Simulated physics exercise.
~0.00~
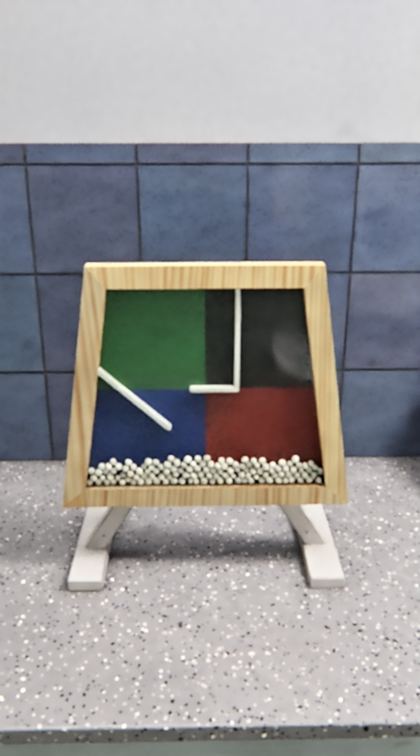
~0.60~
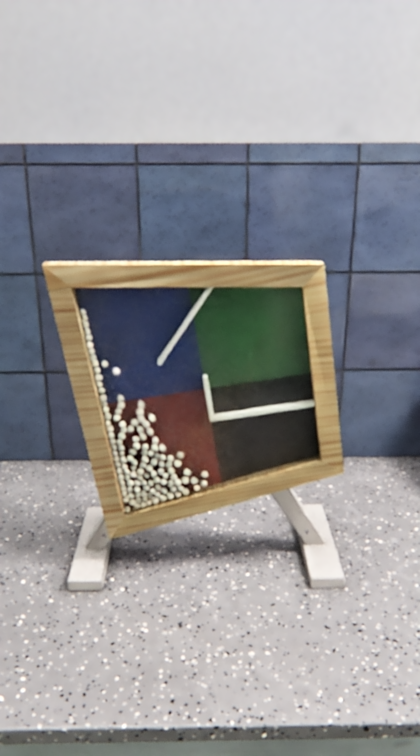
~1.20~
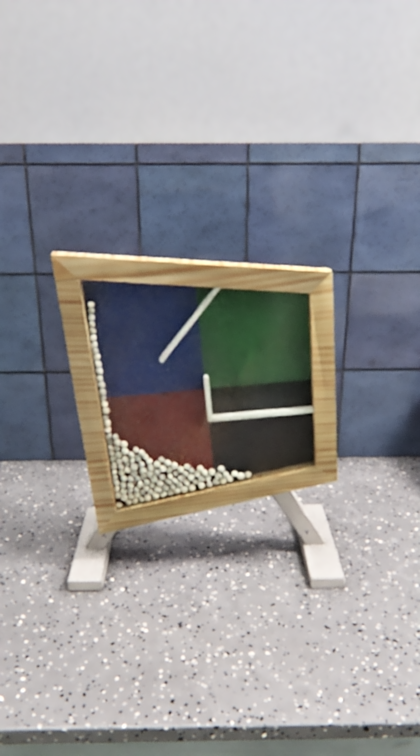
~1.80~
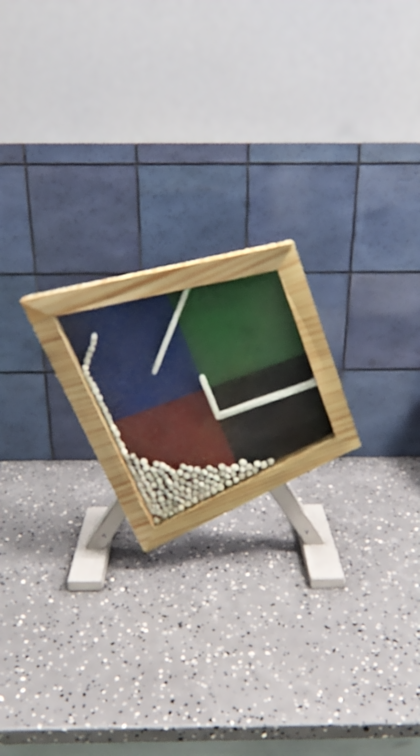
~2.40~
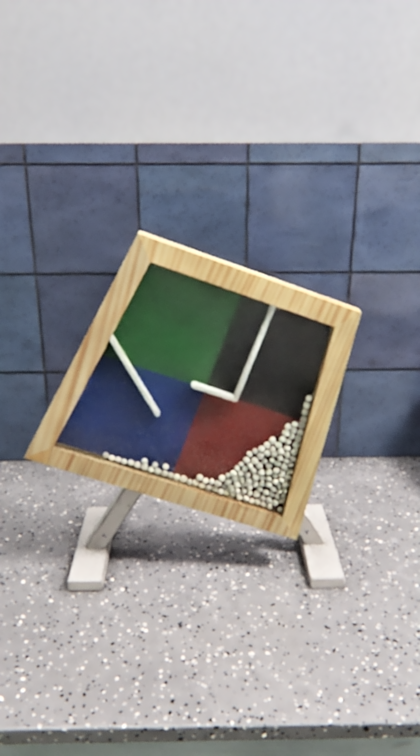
A wooden-framed flat box stands on a speckled grey counter before blue tiles, seen from the front by a still camera. Its back has green, black, blue and red quarters, with white strips fixed inside and small pale round beads lying along the bottom. The box turns clockwise almost onto its side, and the beads tumble into the lower left corner, some stacked up the left edge. It then swings back counterclockwise, sending them rightward. It ends tilted clockwise, most beads heaped in the lower right over red, with a few trailing along the blue quarter's edge.
